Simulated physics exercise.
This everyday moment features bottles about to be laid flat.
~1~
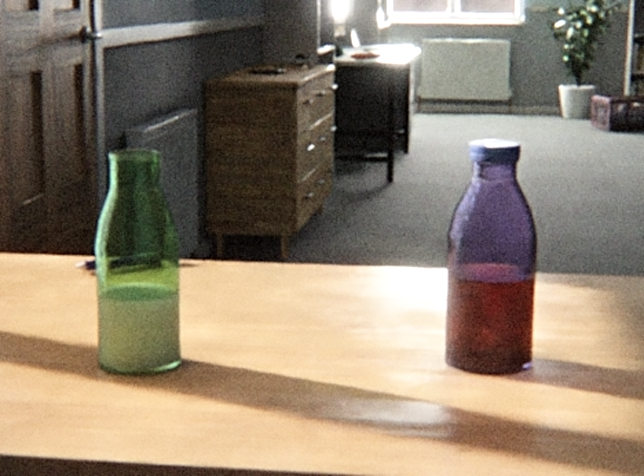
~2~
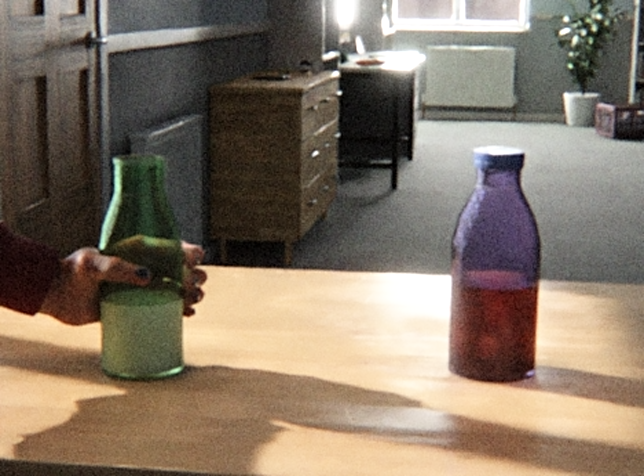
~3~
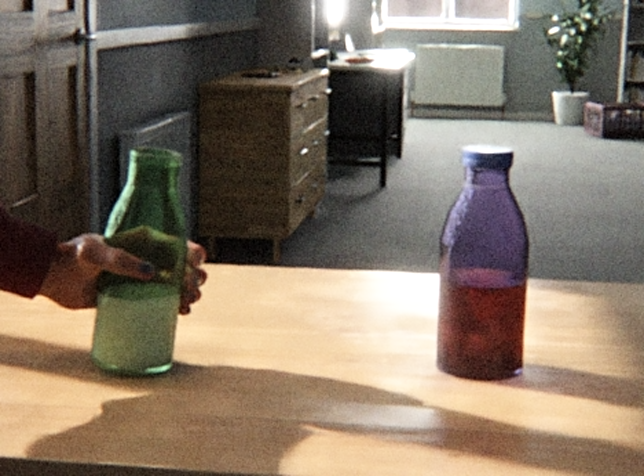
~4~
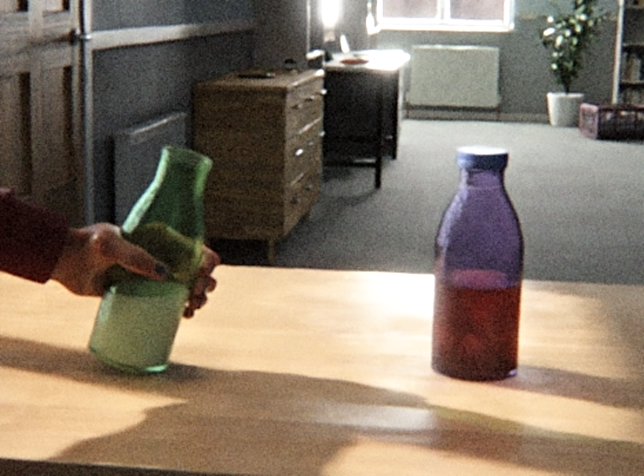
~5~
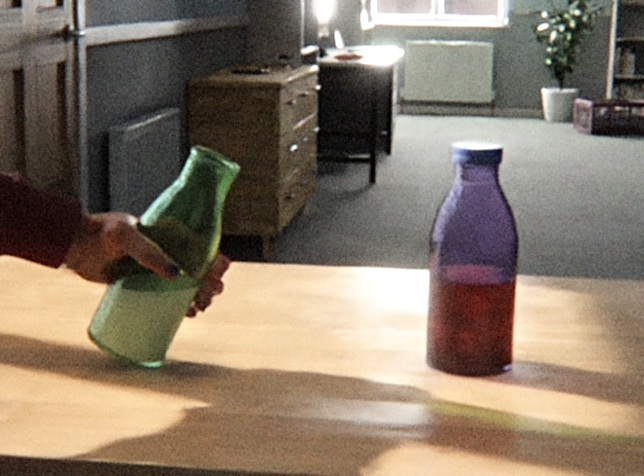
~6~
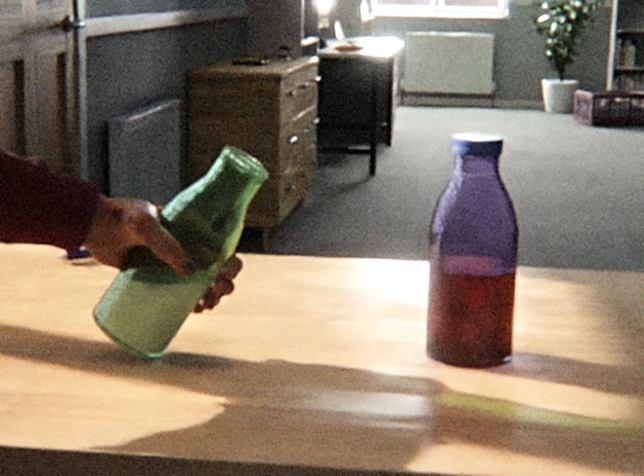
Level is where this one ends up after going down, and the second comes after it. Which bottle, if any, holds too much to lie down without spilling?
Left: Spills, right: Does not spill.
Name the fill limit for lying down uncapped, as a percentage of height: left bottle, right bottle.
I'd say near 14 per cent for the first and 18 per cent for the second.
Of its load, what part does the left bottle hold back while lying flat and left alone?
About 45 %.
Soon after, the left bottle is nearly down; left bottle, nothing comes out.
Later, the left bottle lies flat; left bottle, it is running out of the neck.
In the end, both lie flat; left bottle, it is running out of the neck; right bottle, nothing comes out.
